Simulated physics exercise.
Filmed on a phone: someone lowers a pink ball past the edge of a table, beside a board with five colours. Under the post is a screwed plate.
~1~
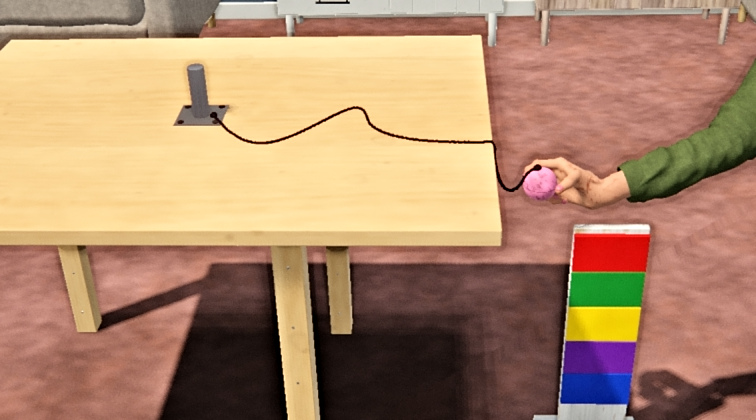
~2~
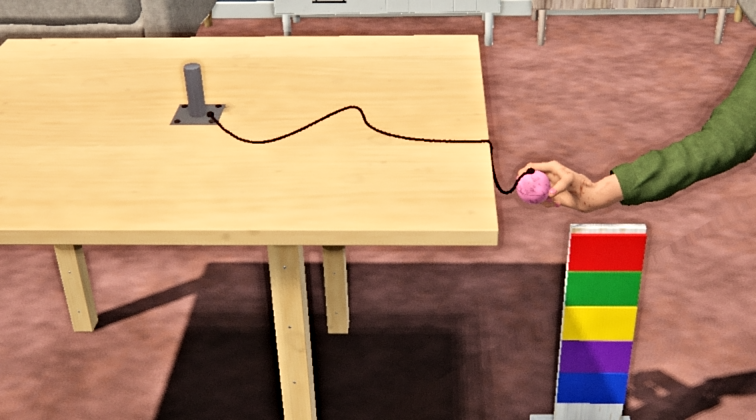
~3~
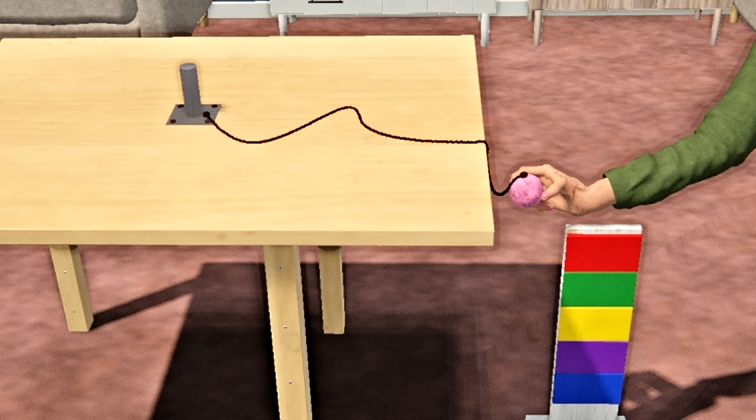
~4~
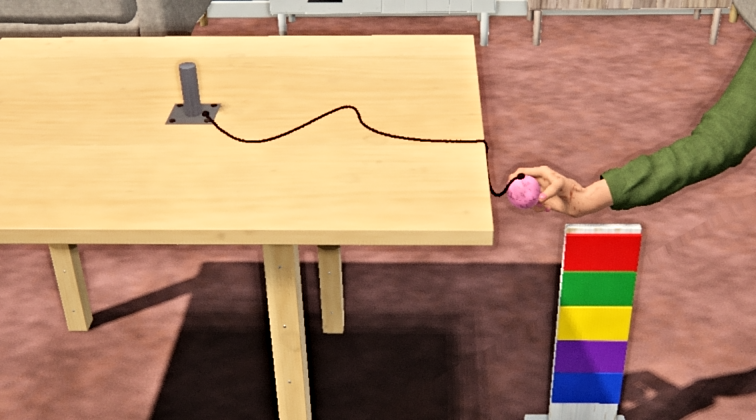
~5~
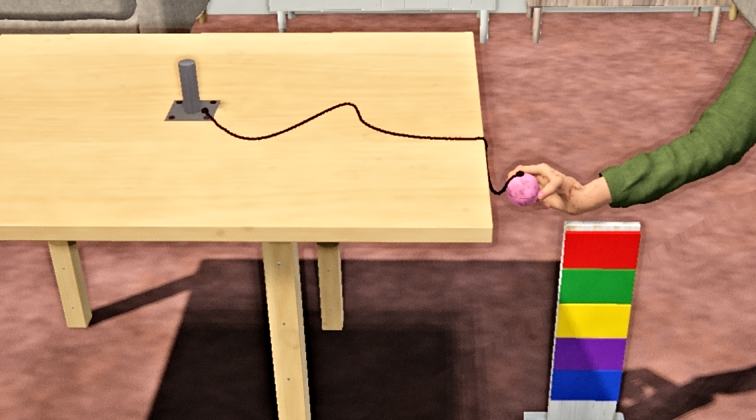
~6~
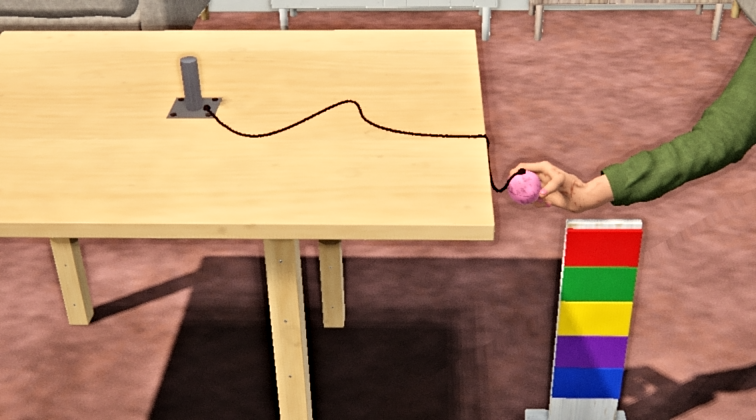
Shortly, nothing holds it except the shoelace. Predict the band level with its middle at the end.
Prediction: Yellow.
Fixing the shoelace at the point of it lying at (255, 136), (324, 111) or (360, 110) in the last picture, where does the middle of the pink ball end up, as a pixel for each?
First try (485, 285), second try (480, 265), third try (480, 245).
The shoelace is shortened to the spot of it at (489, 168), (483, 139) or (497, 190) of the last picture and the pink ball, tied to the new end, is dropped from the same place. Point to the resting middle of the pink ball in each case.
Try by try, around (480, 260), (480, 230) and (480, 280).
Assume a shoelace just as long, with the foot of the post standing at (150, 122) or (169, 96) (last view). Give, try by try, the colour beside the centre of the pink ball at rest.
The first case gives green, the second gives green.
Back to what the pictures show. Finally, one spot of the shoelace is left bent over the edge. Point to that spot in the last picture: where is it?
You'd find it at roughly (387, 129).
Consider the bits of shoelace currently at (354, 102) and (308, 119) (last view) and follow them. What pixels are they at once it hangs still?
Around (413, 123); the other one around (353, 118).
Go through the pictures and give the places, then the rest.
The first frame shows pink ball (540, 184); red (611, 255); green (607, 291); yellow (603, 325); purple (599, 358); blue (596, 390).
The second frame shows pink ball (534, 187); shoelace through (226, 131) (297, 132) (357, 108) (403, 138) (490, 149).
The third frame shows pink ball (527, 191).
The fourth frame shows pink ball (524, 192); shoelace through (222, 131) (292, 131) (353, 108) (398, 137) (485, 149).
The fifth frame shows pink ball (523, 190).
The sixth frame shows pink ball (525, 188); shoelace through (223, 125) (293, 125) (354, 102) (400, 132) (486, 144).
Soon after, ball near (512, 313); level with yellow.
Then, ball near (450, 298); level with yellow.
Further on, ball near (492, 312); level with yellow.
At rest, ball near (481, 311); level with yellow. The yellow one.
